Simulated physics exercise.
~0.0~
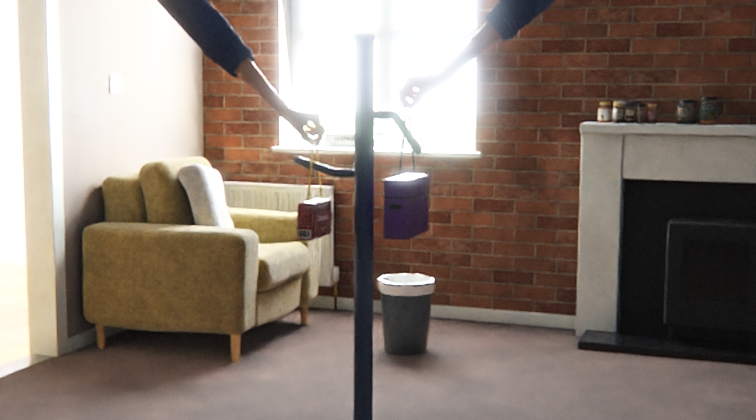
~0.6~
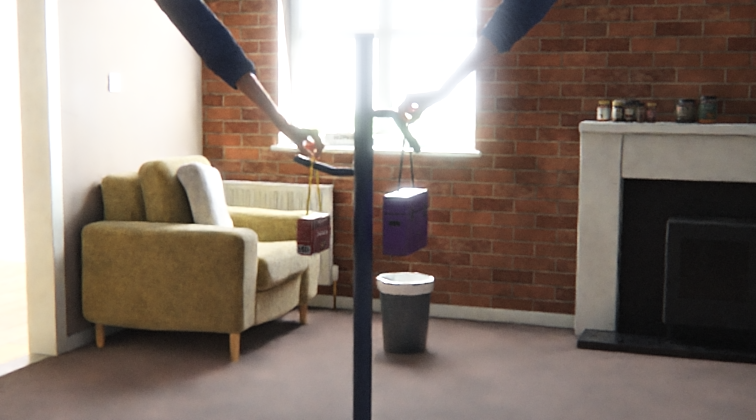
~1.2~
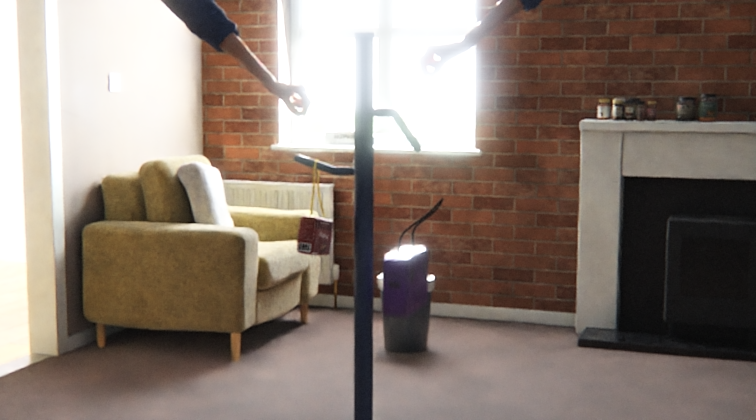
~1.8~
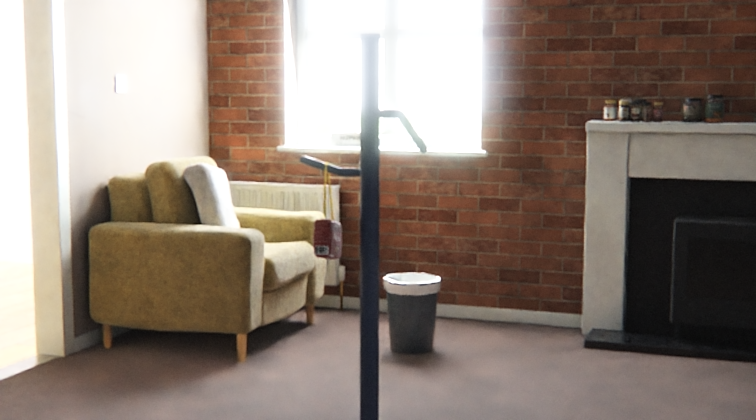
In the video, two hands lower a small red pouch and a purple case by their loops onto the pegs of a dark stand, then let go and draw back. The purple case drops past the bin and out of view, while the red pouch stays hanging on the left.
